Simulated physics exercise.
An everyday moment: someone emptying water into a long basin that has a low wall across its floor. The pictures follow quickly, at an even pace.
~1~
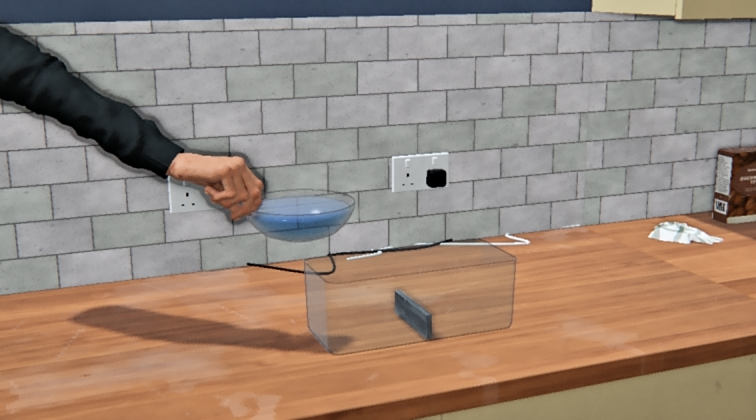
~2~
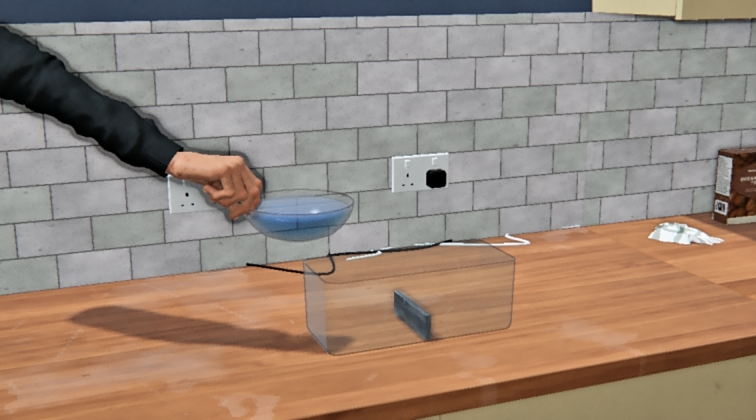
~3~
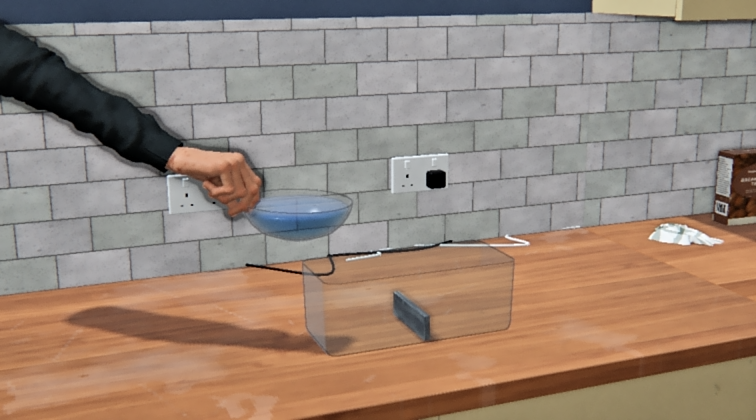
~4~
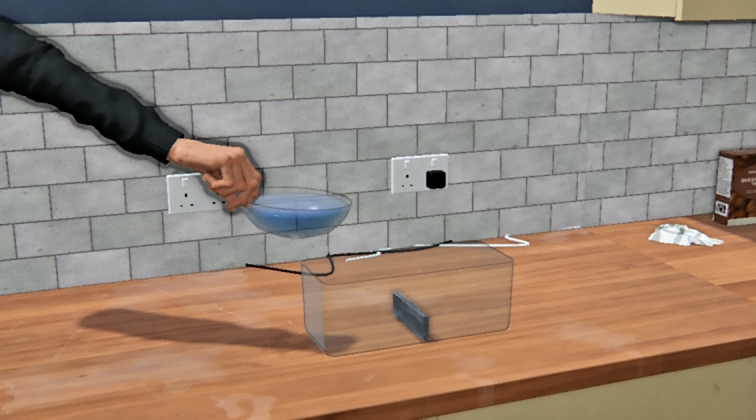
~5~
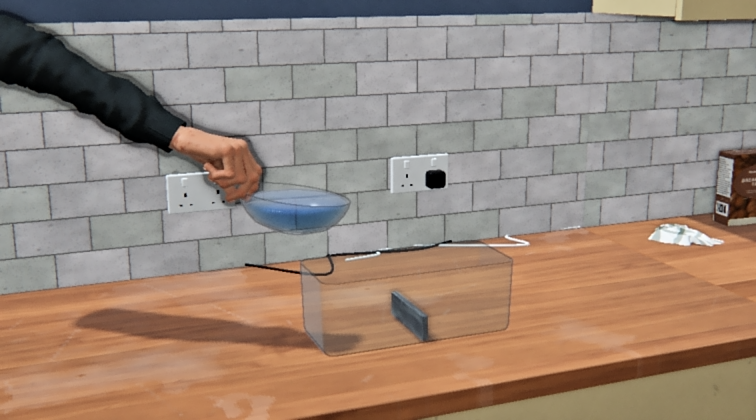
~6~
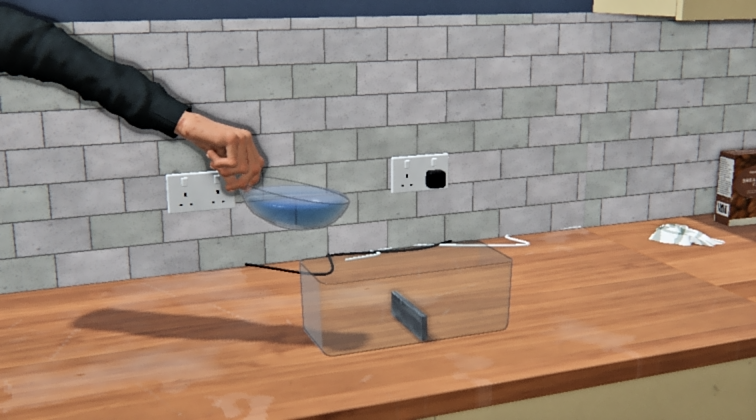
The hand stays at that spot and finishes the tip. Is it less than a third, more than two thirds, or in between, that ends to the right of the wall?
The share right of the wall is from a third to two thirds.
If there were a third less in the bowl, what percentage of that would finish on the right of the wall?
Roughly 40 in a hundred.
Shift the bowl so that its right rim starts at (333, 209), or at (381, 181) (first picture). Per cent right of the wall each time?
Near 10 % and 90 %.
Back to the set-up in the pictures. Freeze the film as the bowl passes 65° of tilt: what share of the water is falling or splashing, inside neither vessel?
Near 45 %.
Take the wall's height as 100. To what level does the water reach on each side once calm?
Left about 30, right about 50.
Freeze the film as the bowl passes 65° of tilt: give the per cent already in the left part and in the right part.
Left about 20, right about 5.
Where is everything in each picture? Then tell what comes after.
In the first picture, it leans 0°; its right rim is at (351, 198); the water meets the walls at (246, 212) and (348, 202); the long basin's rim runs from (315, 272) to (499, 249); the wall's top is at (413, 303).
In the second picture, it leans 1°; its right rim is at (350, 198); the water meets the walls at (246, 211) and (347, 202).
In the third picture, it leans 2°; its right rim is at (349, 199); the water meets the walls at (245, 210) and (346, 201).
In the fourth picture, it leans 5°; its right rim is at (348, 199); the water meets the walls at (244, 207) and (344, 200).
In the fifth picture, it leans 9°; its right rim is at (347, 199); the water meets the walls at (243, 202) and (345, 197).
In the sixth picture, it leans 14°; its right rim is at (346, 199); the water meets the walls at (245, 197) and (346, 195); 1 per cent is over the edge.
A moment on, the bowl is tipped part way and 26 per cent is still to pour, 21 is left of the wall and 6 right of it.
Next, the bowl is tipped on its side and 0 per cent is still to pour, 35 is left of the wall and 59 right of it.
Then the bowl is tipped right over and 0 per cent is still to pour, 39 is left of the wall and 59 right of it.
Later the bowl is tipped right over and 0 per cent is still to pour, 39 is left of the wall and 59 right of it.
Finally, 39 per cent lies left of the wall, 59 right of it and 2 outside.
